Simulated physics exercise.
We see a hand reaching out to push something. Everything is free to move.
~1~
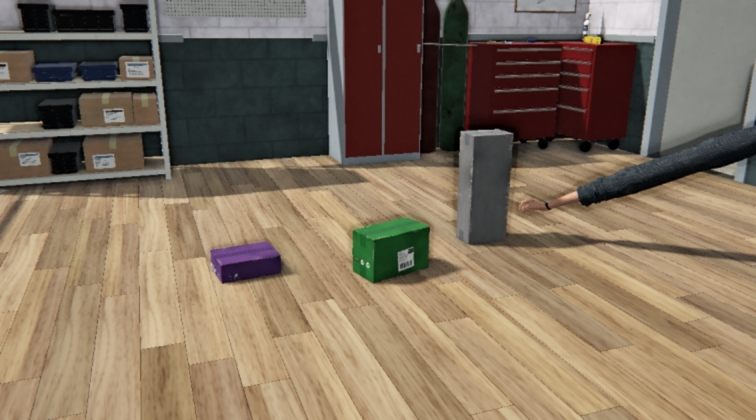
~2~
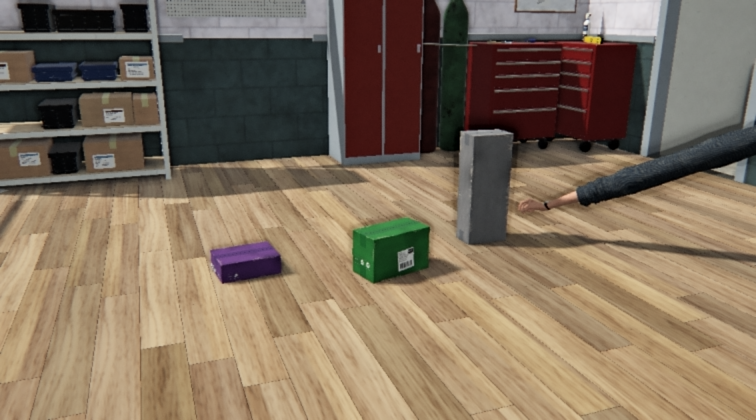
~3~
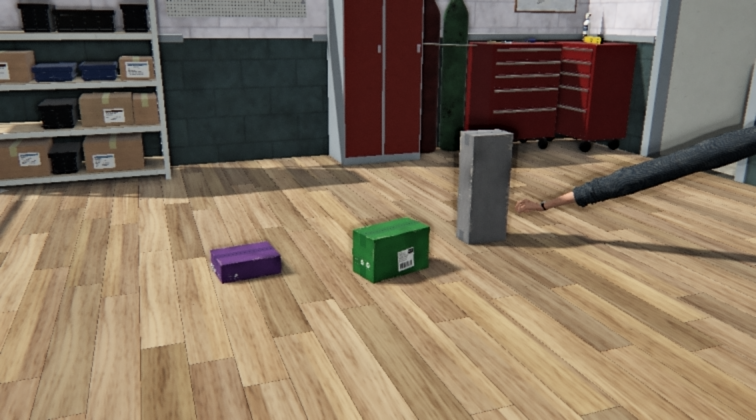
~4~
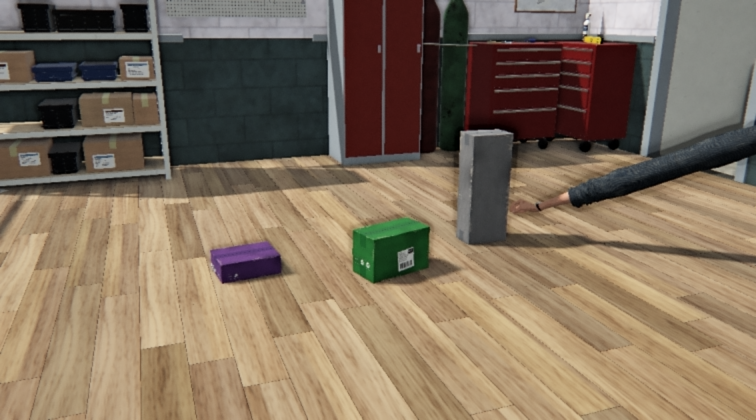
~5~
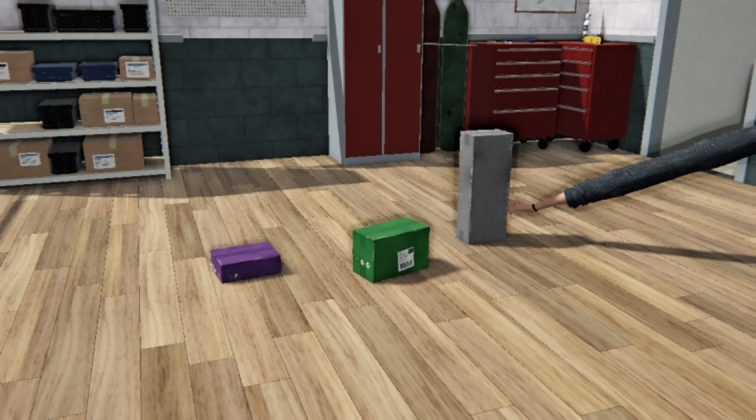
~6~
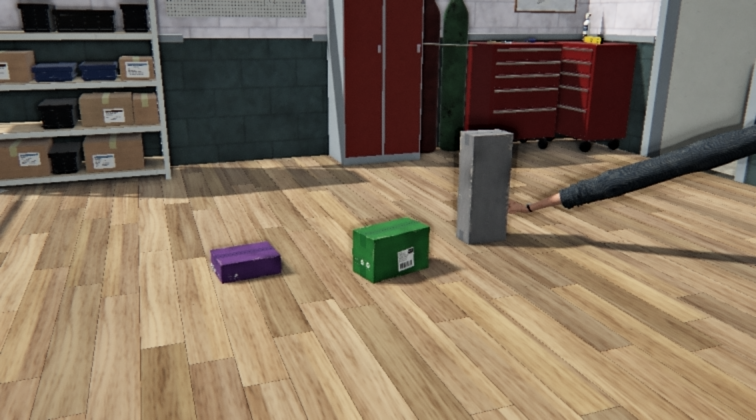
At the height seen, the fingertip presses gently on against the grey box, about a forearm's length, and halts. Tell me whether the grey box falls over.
The grey box keeps standing.
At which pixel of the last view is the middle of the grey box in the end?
At about (425, 193).
Then, 0.30 s on from there, grey box shifted a little near (468, 189).
Then, 0.60 s on from there, grey box shifted about its own width near (452, 190).
Then, 0.90 s on from there, grey box shifted about its own width near (434, 192).
In the end, moved from the start, grey box. At the end, from the last picture's camera, grey box near (425, 193).
